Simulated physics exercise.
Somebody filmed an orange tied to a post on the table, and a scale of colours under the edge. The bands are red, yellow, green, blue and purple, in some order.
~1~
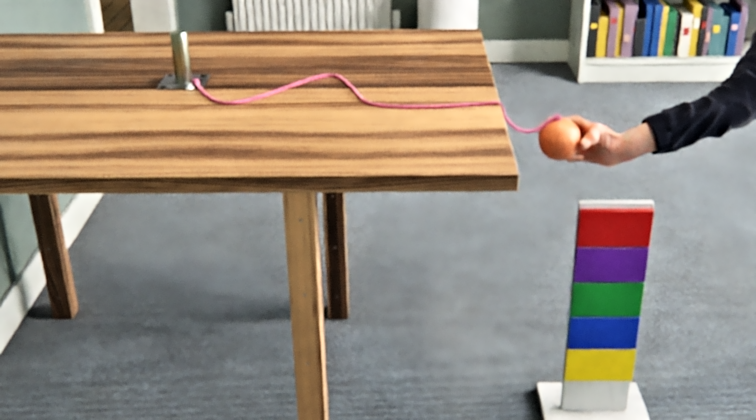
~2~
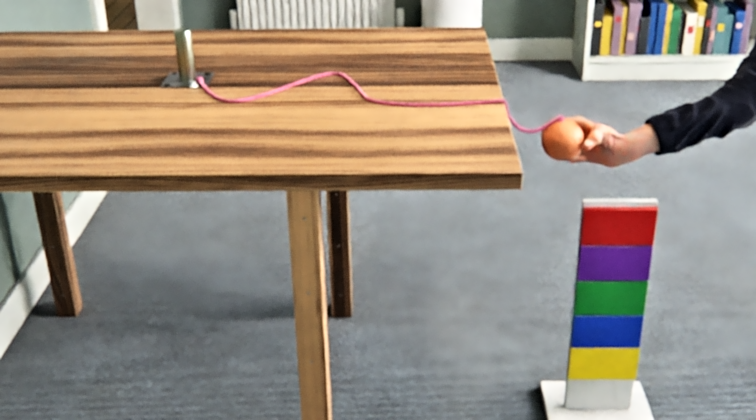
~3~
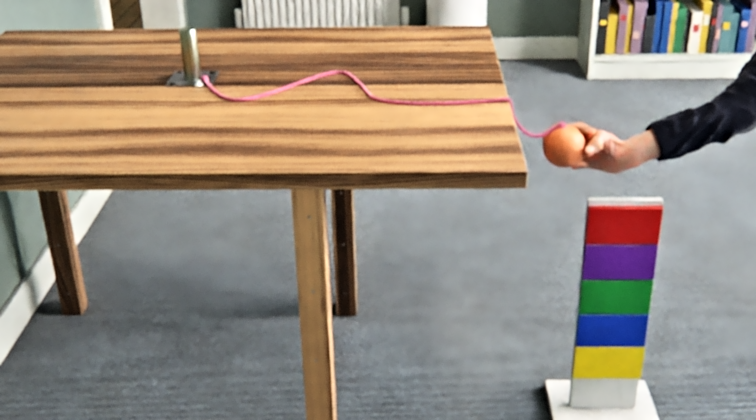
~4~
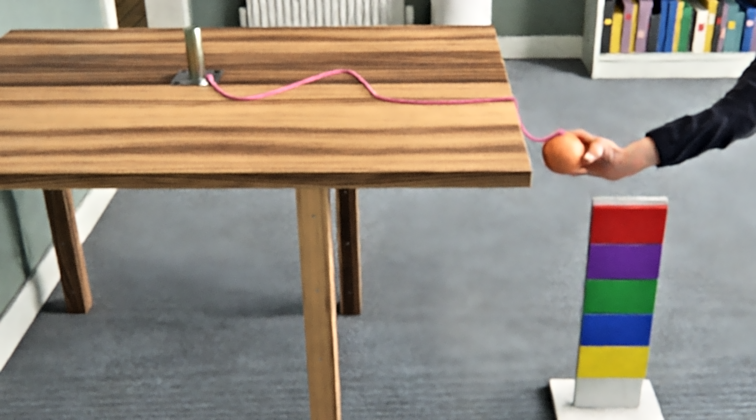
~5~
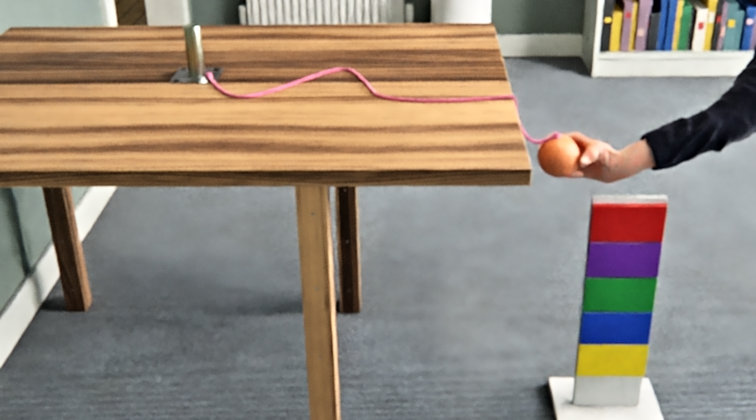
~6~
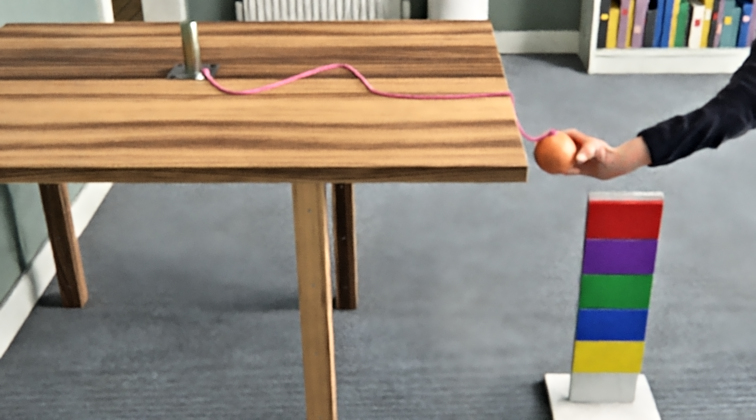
An orange on a pink shoelace tied to a post on the wooden table moved slightly down and to the left, held in someone's hand above a stand of coloured bands.
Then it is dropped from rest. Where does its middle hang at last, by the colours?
The shoelace holds its middle at green.
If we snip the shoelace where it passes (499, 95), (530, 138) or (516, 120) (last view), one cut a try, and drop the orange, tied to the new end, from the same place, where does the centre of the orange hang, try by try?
The places are (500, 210), (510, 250) and (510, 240).
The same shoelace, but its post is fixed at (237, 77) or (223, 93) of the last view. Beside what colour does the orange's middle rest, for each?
Try by try: Blue; blue.
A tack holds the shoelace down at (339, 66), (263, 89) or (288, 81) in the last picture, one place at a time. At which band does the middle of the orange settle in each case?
It would be red; purple; purple.
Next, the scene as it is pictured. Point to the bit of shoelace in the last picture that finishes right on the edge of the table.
The one at (389, 95).
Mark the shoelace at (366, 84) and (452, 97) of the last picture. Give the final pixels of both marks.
At (470, 86), then (508, 150).
Early on, orange near (468, 275); level with green.
Midway, orange near (522, 285); level with green.
Finally, orange near (505, 284); level with green. At green.
